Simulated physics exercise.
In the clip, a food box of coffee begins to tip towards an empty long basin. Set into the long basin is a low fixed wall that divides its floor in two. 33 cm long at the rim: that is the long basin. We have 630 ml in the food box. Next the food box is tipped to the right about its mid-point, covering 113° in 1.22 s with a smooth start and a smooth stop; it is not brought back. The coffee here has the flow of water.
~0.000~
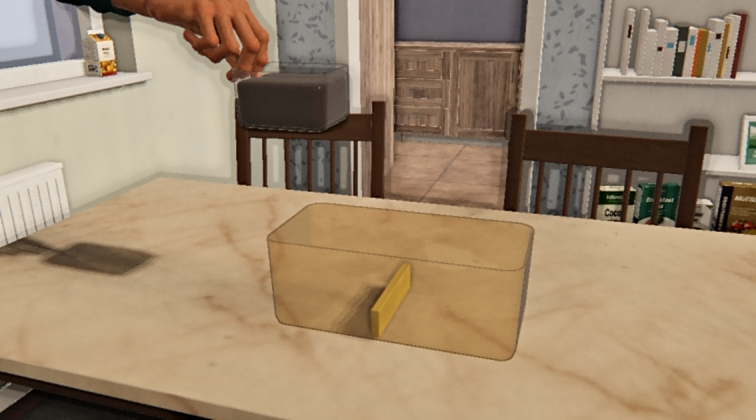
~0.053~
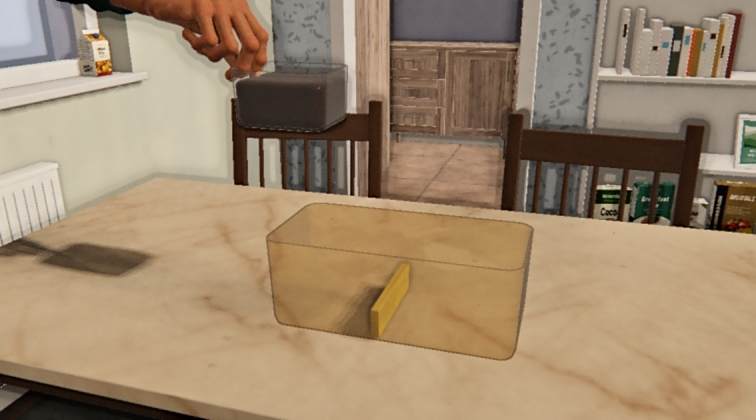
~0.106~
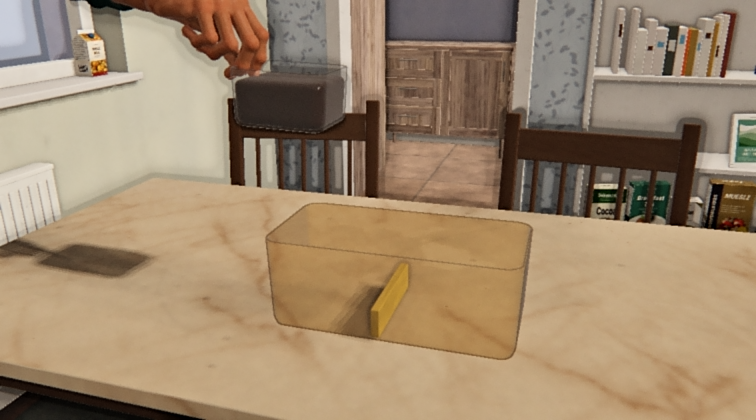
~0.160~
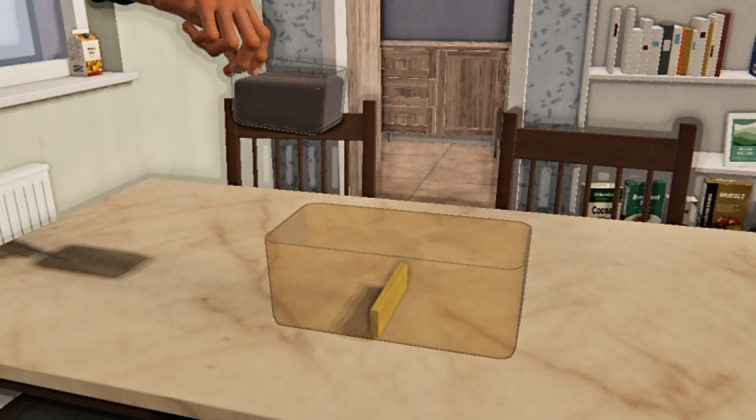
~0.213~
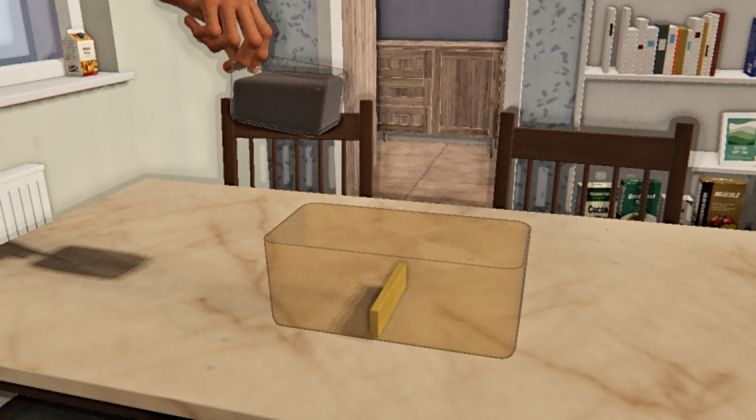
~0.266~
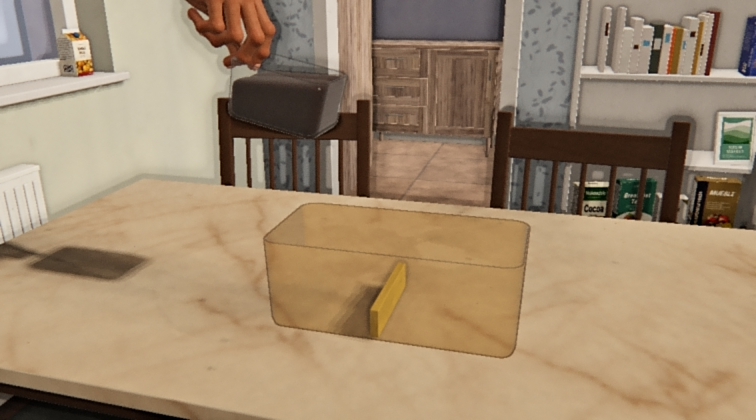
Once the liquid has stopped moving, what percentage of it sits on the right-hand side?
About 64 per cent.
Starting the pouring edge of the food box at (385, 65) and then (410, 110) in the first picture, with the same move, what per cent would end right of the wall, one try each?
Around 90 per cent first, around 95 per cent next.
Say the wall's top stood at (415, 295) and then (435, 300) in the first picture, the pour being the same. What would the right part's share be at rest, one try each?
Some 25 in a hundred, then some 10 in a hundred.
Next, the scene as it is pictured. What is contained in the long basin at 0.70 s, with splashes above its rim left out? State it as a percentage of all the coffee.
Near 14 in a hundred.
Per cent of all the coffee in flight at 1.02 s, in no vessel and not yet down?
Around 10 percent of the liquid.
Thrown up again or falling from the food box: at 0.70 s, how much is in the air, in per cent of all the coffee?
Near 38 per cent of it all.
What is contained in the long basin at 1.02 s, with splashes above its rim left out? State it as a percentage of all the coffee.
I'd put it at roughly 84 per cent.
Then, 0.70 s in, the tilt is 70° and 48 per cent is still to pour, 3 is left of the wall and 11 right of it.
Then, 1.02 s in, the tilt is 106° and 7 per cent is still to pour, 20 is left of the wall and 64 right of it.
Then, 1.36 s in, the tilt is 113° and 0 per cent is still to pour, 35 is left of the wall and 64 right of it.
Then, 1.72 s in, the tilt is 113° and 0 per cent is still to pour, 35 is left of the wall and 64 right of it.
Finally, 35 per cent lies left of the wall, 64 right of it and 0 outside.
